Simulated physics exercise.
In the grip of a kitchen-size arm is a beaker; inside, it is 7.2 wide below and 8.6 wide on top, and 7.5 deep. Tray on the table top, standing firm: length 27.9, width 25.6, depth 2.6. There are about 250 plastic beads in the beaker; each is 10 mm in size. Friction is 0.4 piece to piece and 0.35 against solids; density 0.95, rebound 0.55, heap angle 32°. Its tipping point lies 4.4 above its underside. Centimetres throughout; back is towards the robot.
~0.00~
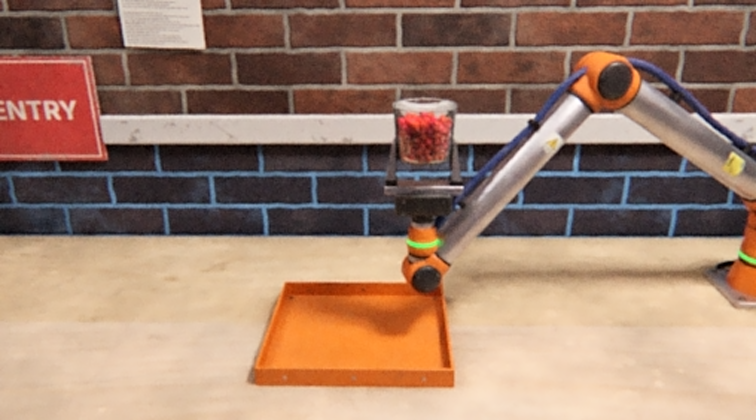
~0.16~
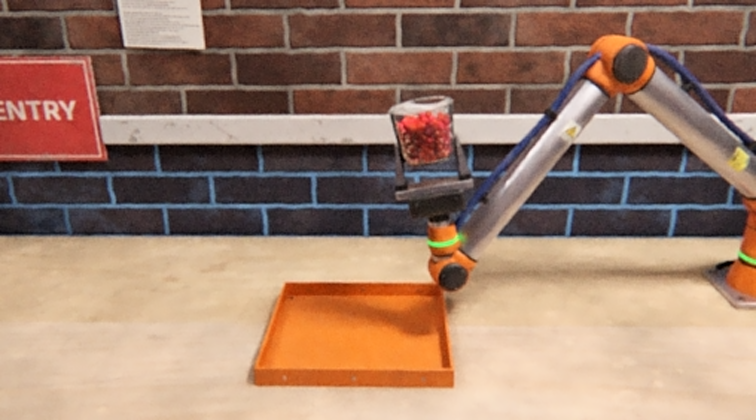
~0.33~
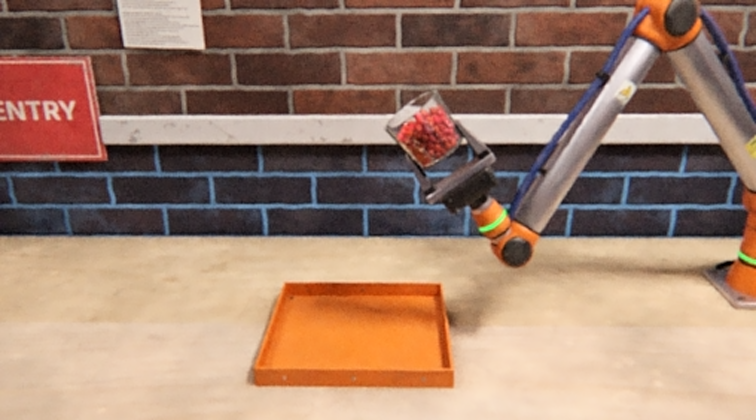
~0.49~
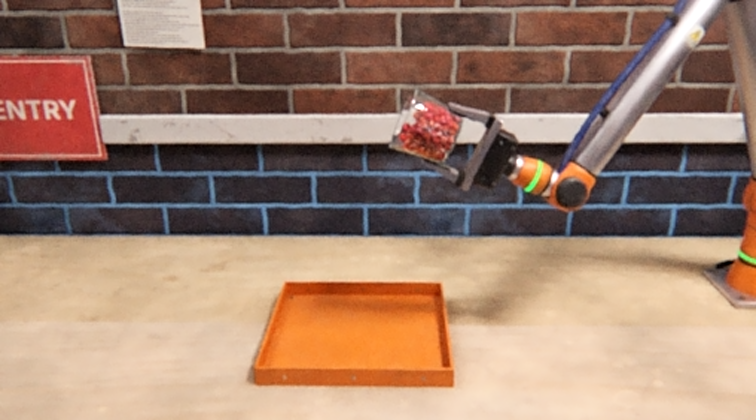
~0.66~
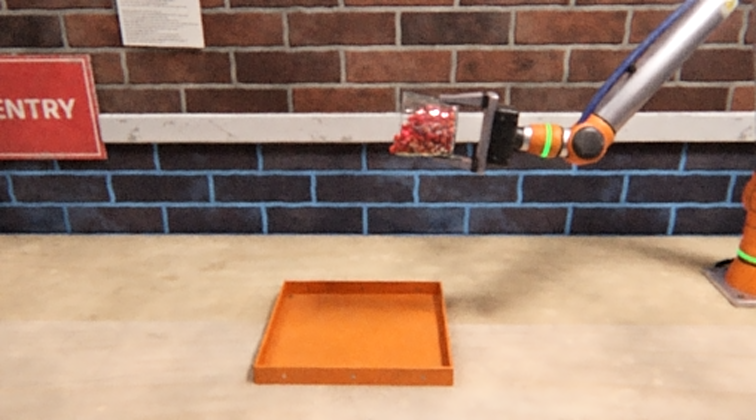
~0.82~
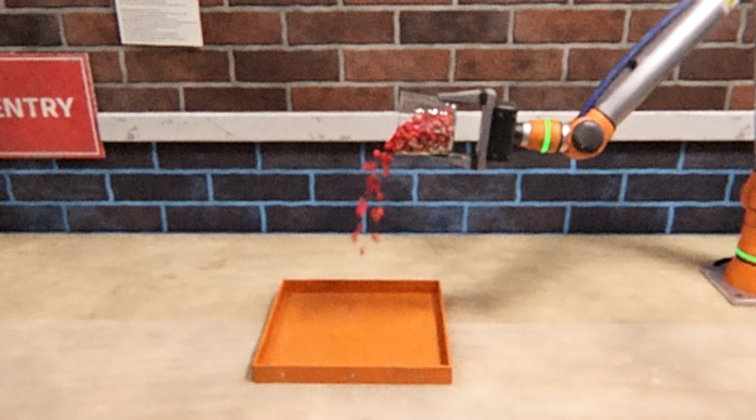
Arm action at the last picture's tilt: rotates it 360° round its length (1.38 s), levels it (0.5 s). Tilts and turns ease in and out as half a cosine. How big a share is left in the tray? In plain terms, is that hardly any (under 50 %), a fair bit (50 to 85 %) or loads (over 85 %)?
I'd say a fair bit, 50 to 85 %.
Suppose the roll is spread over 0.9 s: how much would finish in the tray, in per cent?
Then about 65 per cent.
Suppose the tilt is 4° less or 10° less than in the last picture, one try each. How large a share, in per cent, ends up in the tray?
I'd expect some 60 per cent, then some 45 per cent.
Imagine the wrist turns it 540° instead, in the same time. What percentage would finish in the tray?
In that case it would be around 80 percent.
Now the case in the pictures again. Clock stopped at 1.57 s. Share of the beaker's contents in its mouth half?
Mouth-half share: Approx. 45 %.
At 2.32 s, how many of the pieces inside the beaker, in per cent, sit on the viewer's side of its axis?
Roughly 70 in every hundred.
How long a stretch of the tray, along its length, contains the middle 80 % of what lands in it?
Length of tray covered: Approx. 24 cm.
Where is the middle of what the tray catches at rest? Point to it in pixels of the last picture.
The middle lies at roughly (335, 332).
After 1.57 s, tipped 85°, highest piece 37 above the table; 113 in the beaker, 101 in the tray, 3 on the table or floor, 33 in flight or on a rim.
After 2.32 s, tipped 73°, highest piece 34 above the table; 182 in the tray, 59 in the beaker, 5 on the table or floor, 4 in flight or on a rim.
After 2.90 s, upright, highest piece 35 above the table; 186 in the tray, 59 in the beaker, 5 on the table or floor.
After 3.60 s, upright, highest piece 35 above the table; 186 in the tray, 59 in the beaker, 5 on the table or floor.
At rest, 186 in the tray, 59 in the beaker, 5 on the table or floor. That is 74 % in the tray.
